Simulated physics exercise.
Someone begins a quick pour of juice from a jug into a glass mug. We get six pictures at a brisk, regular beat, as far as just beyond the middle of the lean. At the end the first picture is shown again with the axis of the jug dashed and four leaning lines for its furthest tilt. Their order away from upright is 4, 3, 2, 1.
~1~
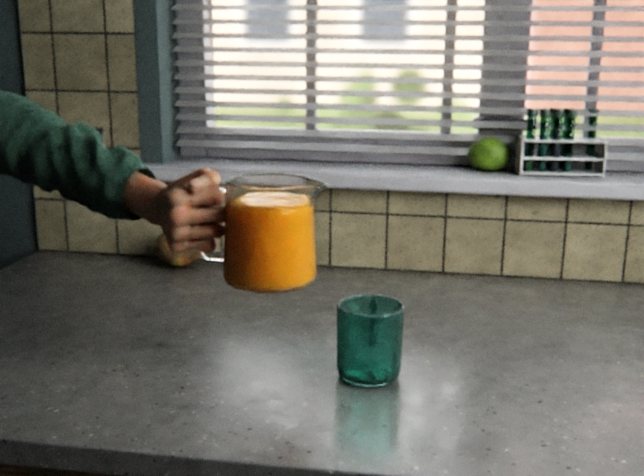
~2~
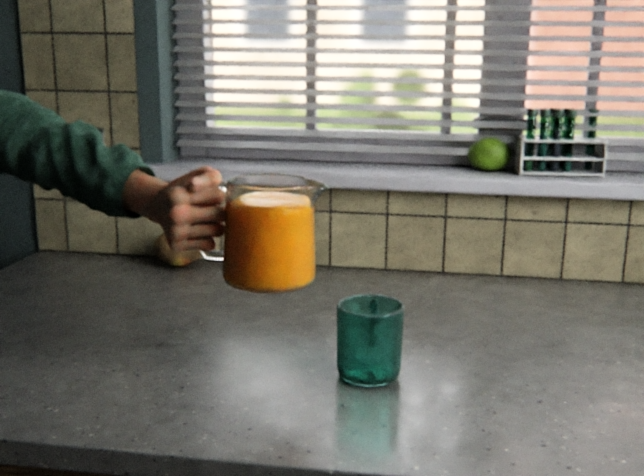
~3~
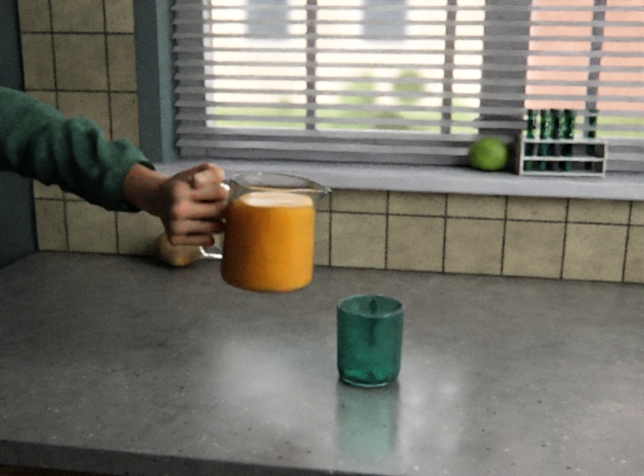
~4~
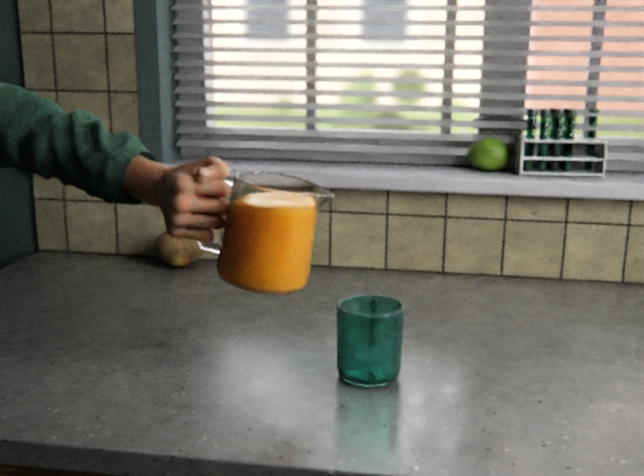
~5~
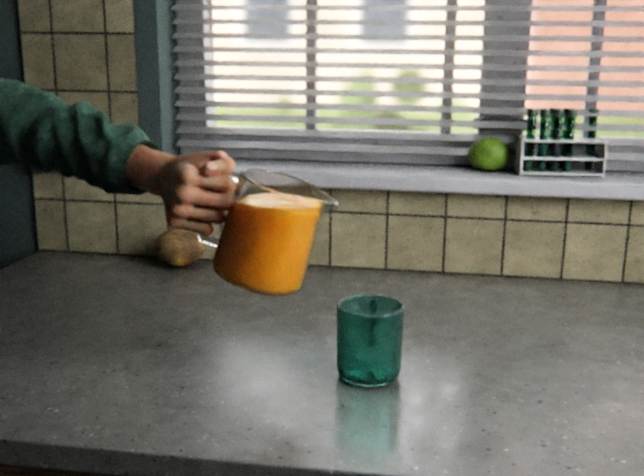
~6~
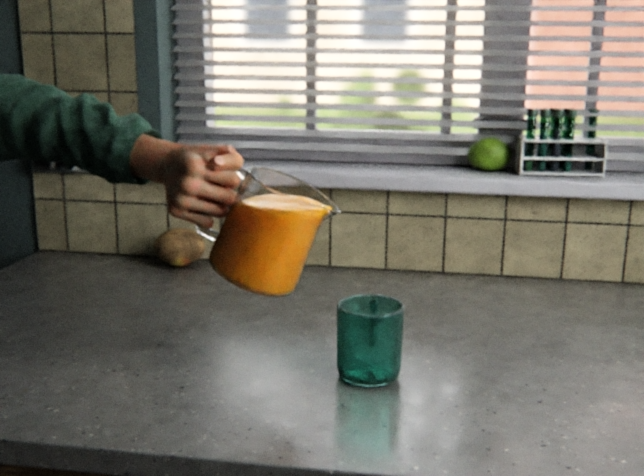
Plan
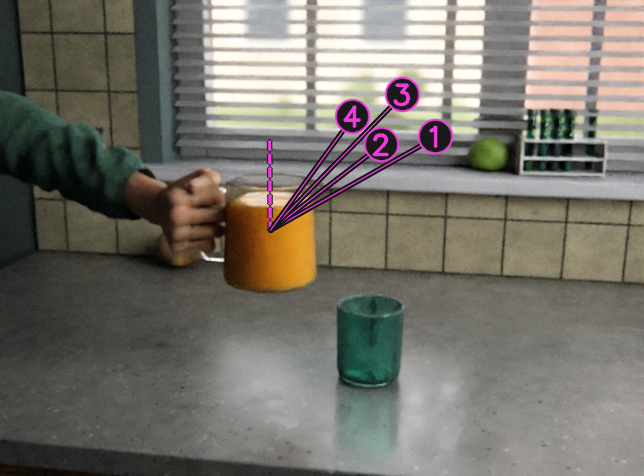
To begin with, a hand in a green sleeve holds a glass jug of orange juice upright above a grey counter, left of an empty green glass mug. The hand then gradually tilts the jug to the right, its lip dipping toward the mug's side, while no juice leaves it.
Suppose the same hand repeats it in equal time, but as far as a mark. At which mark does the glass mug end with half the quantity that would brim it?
The answer is tilt 2.
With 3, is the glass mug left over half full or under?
Under.
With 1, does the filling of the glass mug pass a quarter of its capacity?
Yes, it does.
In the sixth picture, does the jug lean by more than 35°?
No.
On the marked copy, 1 at (420, 145); 2 at (367, 155); 3 at (391, 106); 4 at (342, 130).
Choosing 1, the glass mug ends with about 70 % of what it can hold.
Choosing 2, the glass mug ends with about 48 % of what it can hold.
Choosing 3, the glass mug ends with about 30 % of what it can hold.
Choosing 4, the glass mug ends with about 16 % of what it can hold.
